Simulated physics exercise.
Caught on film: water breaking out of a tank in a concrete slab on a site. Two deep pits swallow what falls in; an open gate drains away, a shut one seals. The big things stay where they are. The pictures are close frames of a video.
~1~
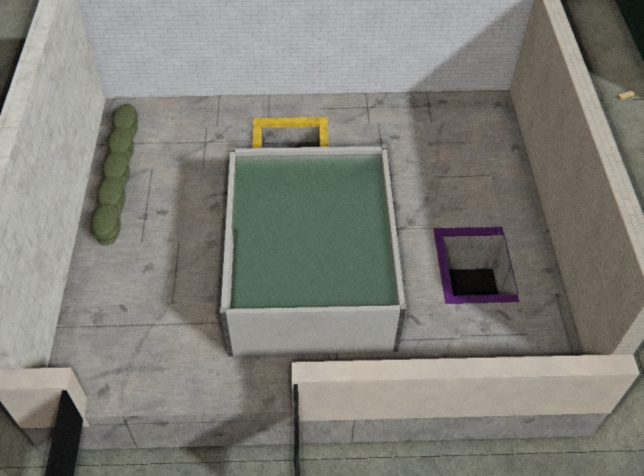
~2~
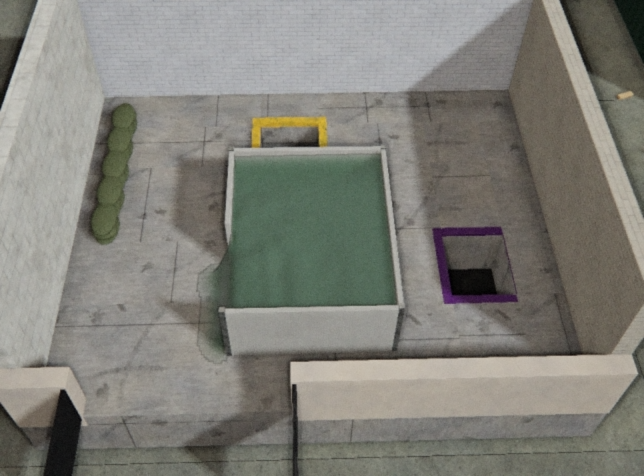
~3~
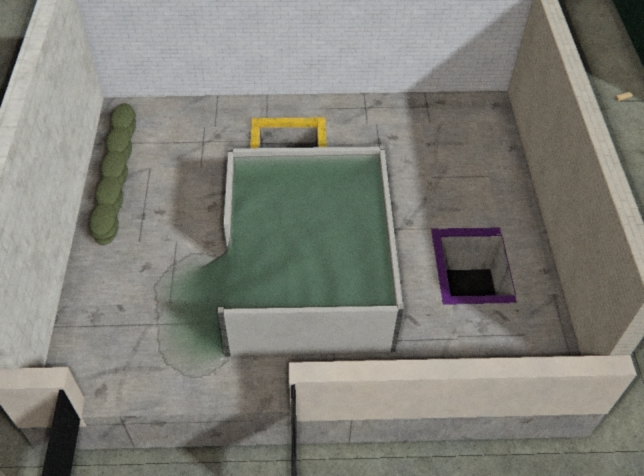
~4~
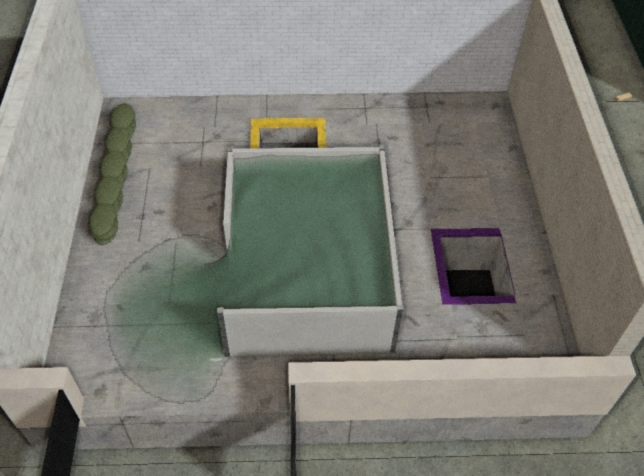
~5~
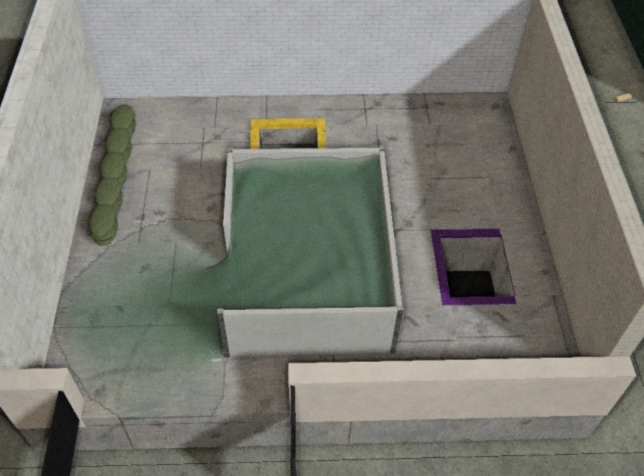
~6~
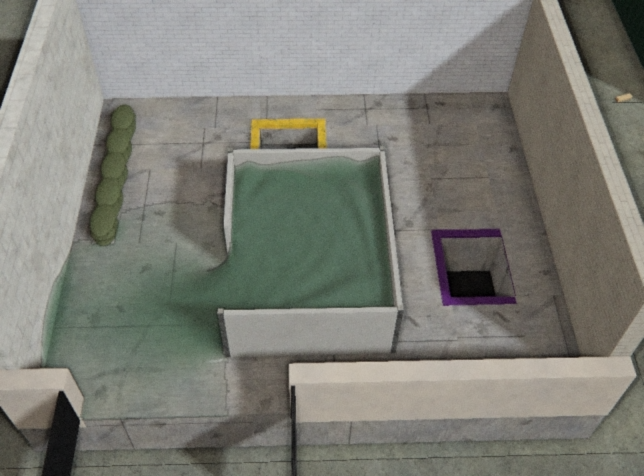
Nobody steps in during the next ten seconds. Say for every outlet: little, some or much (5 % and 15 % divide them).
One by one: The gate takes more than 15 %; the purple pit takes less than 5 %; the yellow pit takes between 5 and 15 %.
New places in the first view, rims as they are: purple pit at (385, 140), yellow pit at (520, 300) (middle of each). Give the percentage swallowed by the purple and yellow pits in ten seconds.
Parts in a hundred: Purple 12, yellow 0.
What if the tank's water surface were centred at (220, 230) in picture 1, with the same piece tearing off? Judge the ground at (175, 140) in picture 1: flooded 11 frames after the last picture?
Answer: Flooded.
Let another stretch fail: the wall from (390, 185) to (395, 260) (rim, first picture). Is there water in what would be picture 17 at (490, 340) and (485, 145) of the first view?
As listed: Awash, awash.
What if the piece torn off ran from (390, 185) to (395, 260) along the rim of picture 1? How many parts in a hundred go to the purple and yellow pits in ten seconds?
Parts in a hundred: Purple 65, yellow 2.
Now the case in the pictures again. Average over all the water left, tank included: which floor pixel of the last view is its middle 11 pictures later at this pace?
Around (224, 276).
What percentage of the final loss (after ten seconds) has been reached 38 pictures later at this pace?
Near 70 in a hundred.
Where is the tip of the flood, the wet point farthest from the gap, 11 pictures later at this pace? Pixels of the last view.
Roughly at (105, 99).
A moment on, water covers 20 % of the floor; the gate 3 %, the purple pit 0 %, the yellow pit 0 %.
Next, water covers 30 % of the floor; the gate 9 %, the purple pit 0 %, the yellow pit 0 %.
Then, water covers 45 % of the floor; the gate 17 %, the purple pit 0 %, the yellow pit 1 %.
Later, water covers 70 % of the floor; the gate 29 %, the purple pit 0 %, the yellow pit 4 %.
In the end, water covers 90 % of the floor; the gate 39 %, the purple pit 3 %, the yellow pit 7 %.
